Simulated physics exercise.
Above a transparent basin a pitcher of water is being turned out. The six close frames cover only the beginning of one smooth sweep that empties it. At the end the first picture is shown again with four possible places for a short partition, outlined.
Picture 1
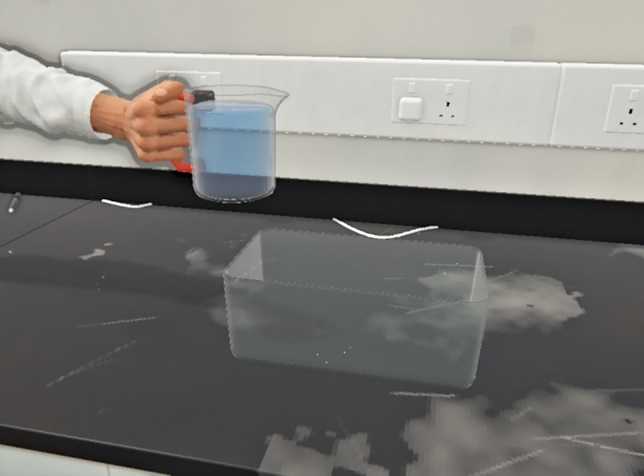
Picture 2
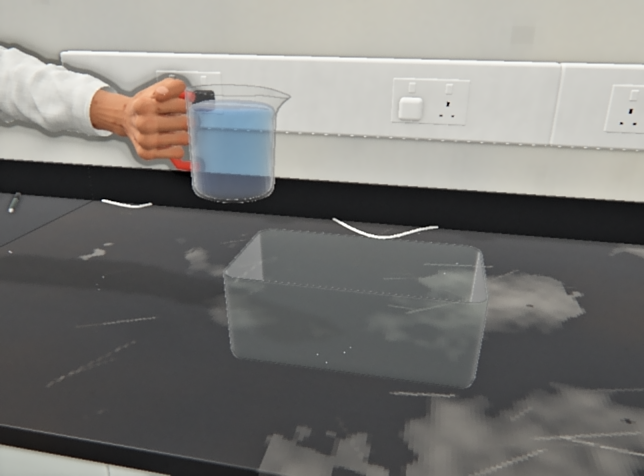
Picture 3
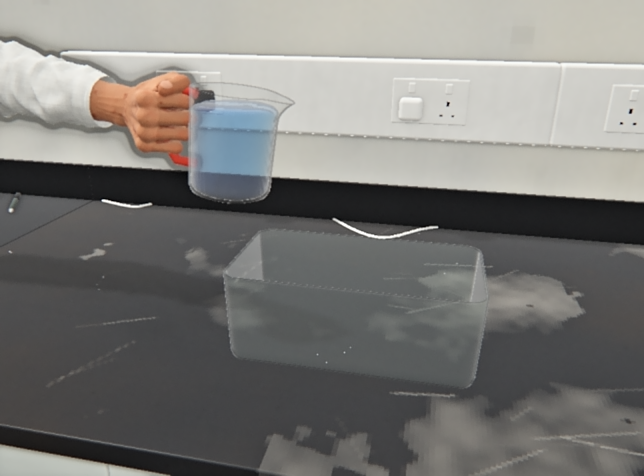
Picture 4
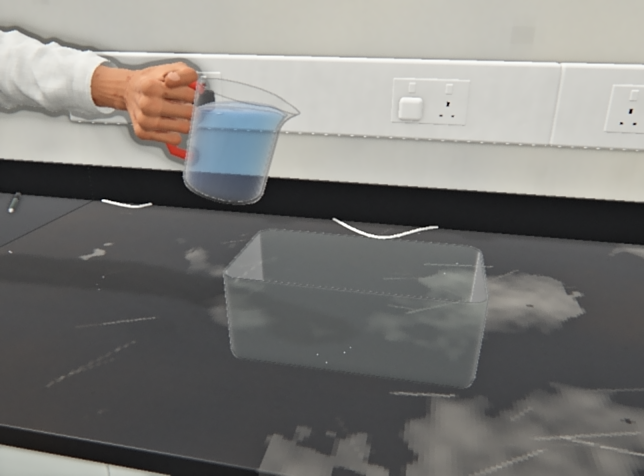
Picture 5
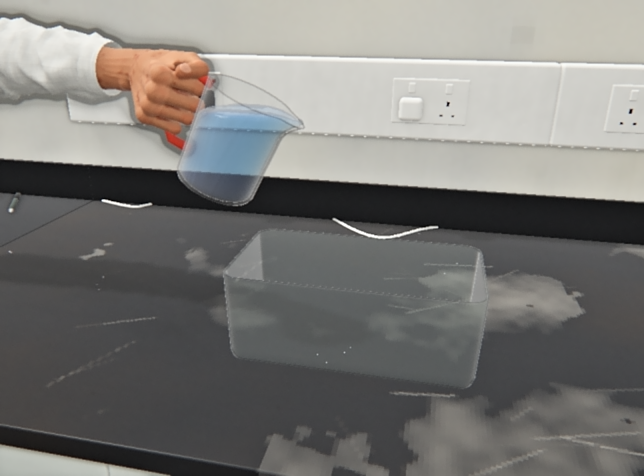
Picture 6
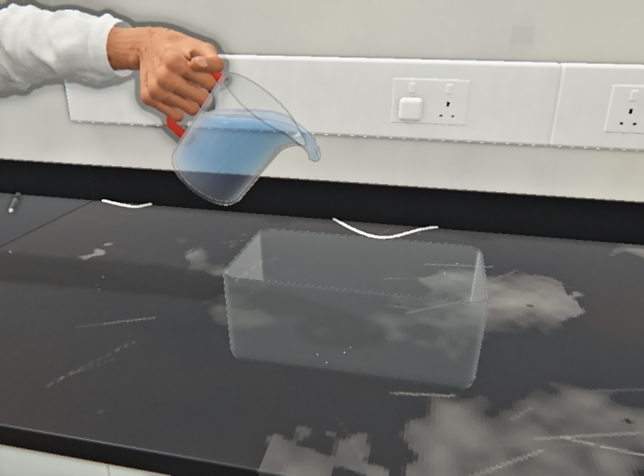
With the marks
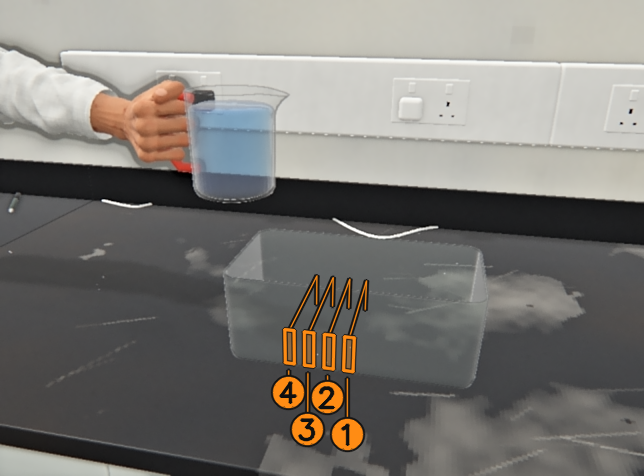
A black, scuffed laboratory-style worktop runs along a pale wall with white sockets, seen from the front and slightly above by a still camera. At the upper left, a hand in a white sleeve grips the red handle of a clear pitcher of blue water, while an empty transparent basin sits near the centre. The hand holds the pitcher upright, then tilts it steadily rightward until water slips over the lip.
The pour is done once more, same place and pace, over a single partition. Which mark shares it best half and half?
Use slot 2.
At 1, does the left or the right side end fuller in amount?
The left one.
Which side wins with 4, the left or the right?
The right side.
On the marked copy, 1 at (347, 378); 2 at (327, 375); 3 at (307, 373); 4 at (288, 370).
With 1, about 80 % ends left of the wall and 14 % right of it; 5 % is lost outside.
With 2, about 51 % ends left of the wall and 48 % right of it.
With 3, about 23 % ends left of the wall and 76 % right of it.
With 4, about 4 % ends left of the wall and 94 % right of it.
